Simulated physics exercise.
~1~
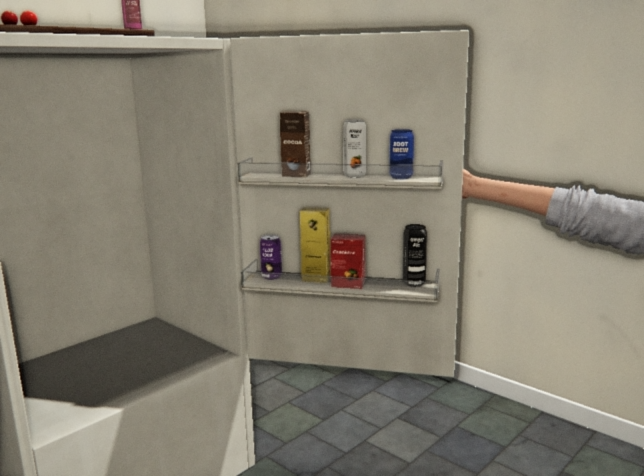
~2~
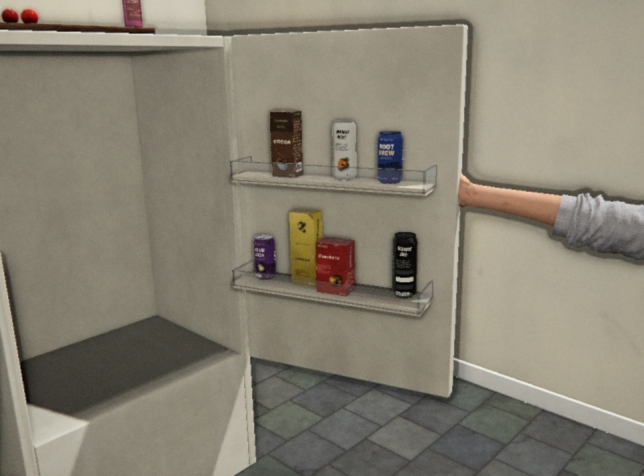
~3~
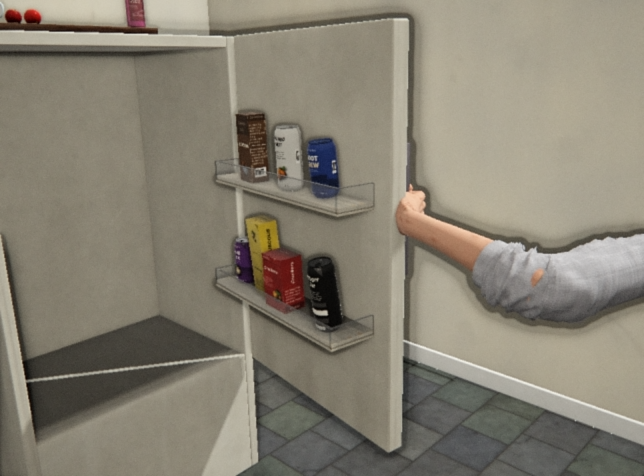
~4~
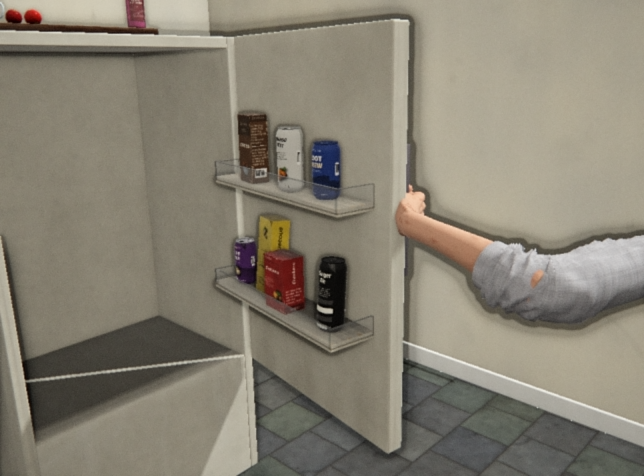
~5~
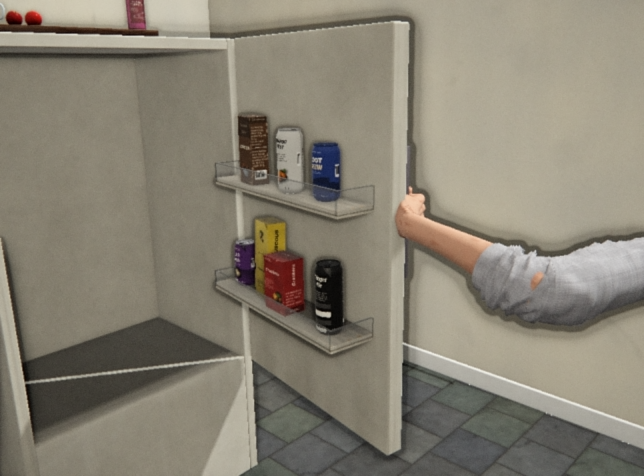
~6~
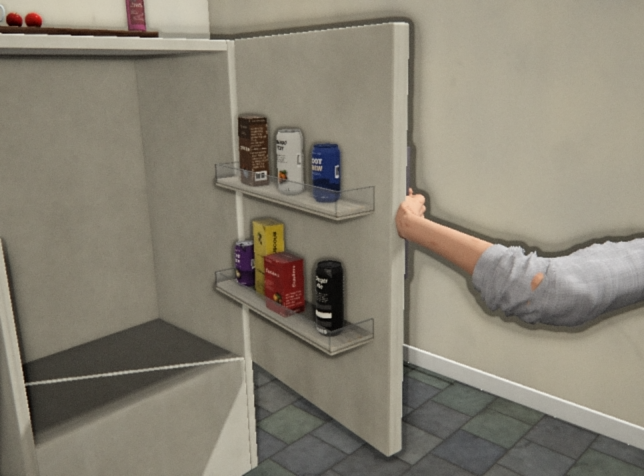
A fridge door holding cartons and cans on two racks swings leftward toward the fridge, moved by a hand at its outer edge, and stops abruptly partway; the black can and yellow carton tilt briefly, then settle upright, and everything remains in the racks.
